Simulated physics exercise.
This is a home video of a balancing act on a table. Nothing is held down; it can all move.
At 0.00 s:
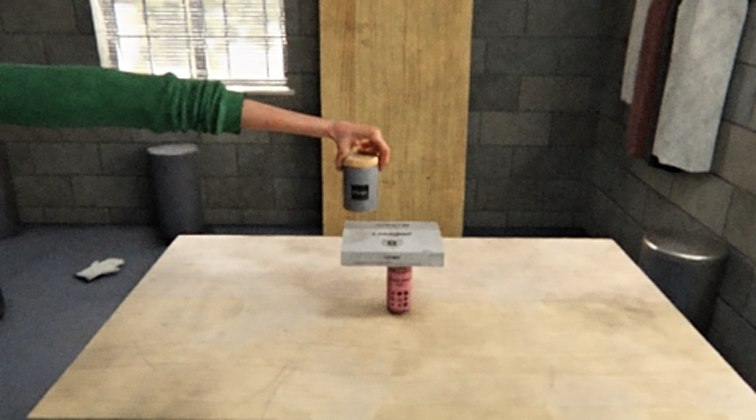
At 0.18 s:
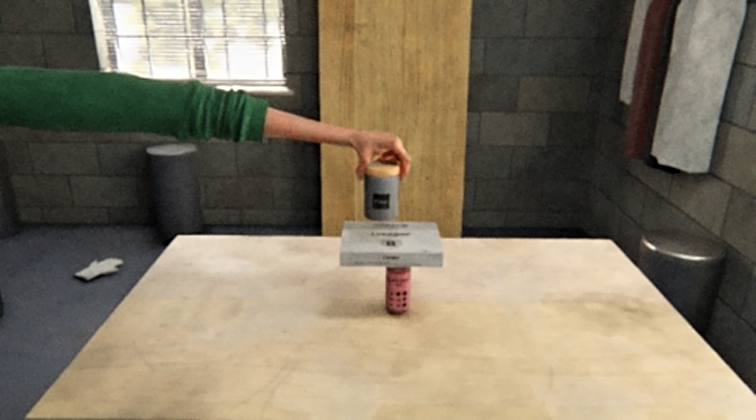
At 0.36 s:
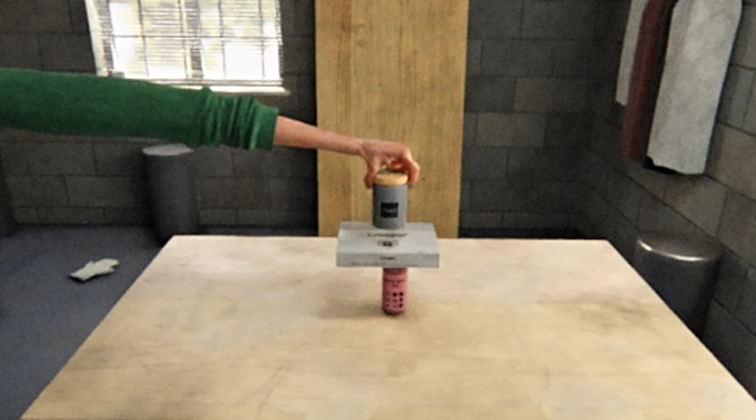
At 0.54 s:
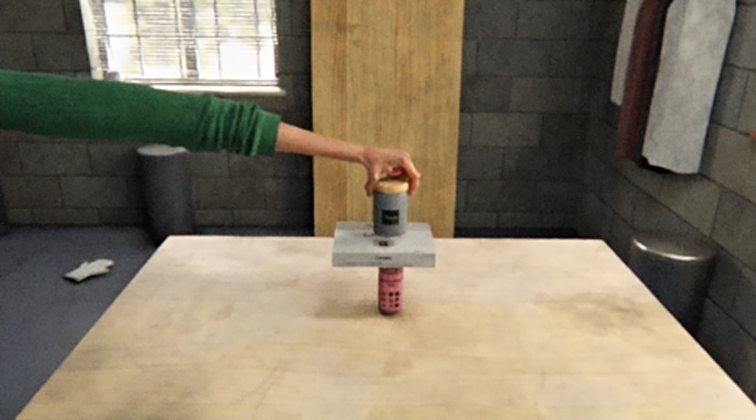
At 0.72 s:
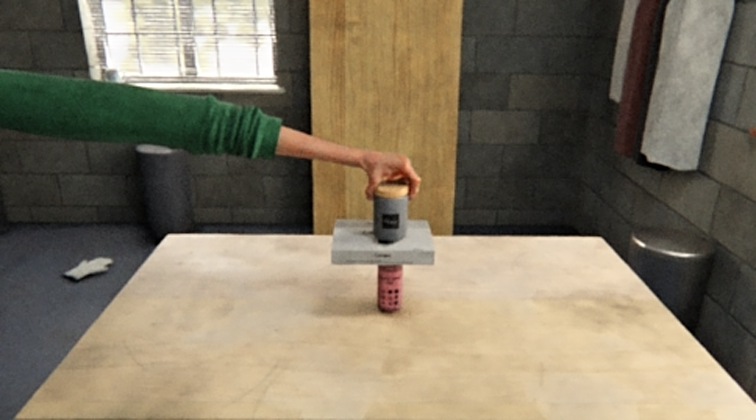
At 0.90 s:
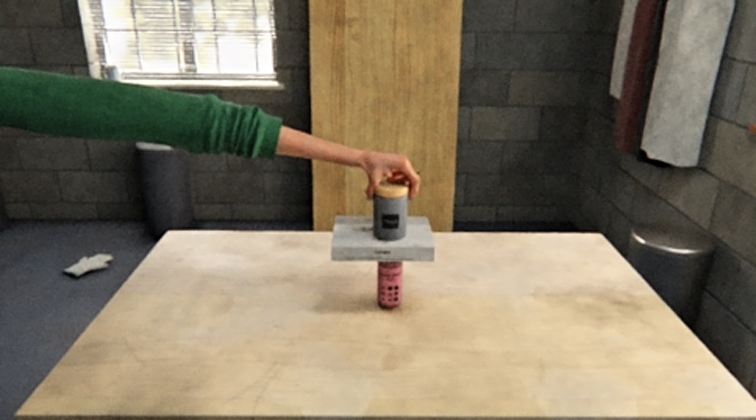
A hand in a green sleeve moved a grey jar with a wooden lid slightly right and lowered it onto a flat grey box balanced on a pink can, keeping hold of the jar.
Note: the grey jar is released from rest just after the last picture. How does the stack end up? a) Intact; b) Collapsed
Intact (a).
After 1.10 s, nothing has stirred.
After 1.60 s, grey jar resting near (390, 210).
At rest (2.2 s), all 3 in place. Seen from the same camera at the end, grey jar near (390, 211). The stack keeps its balance.
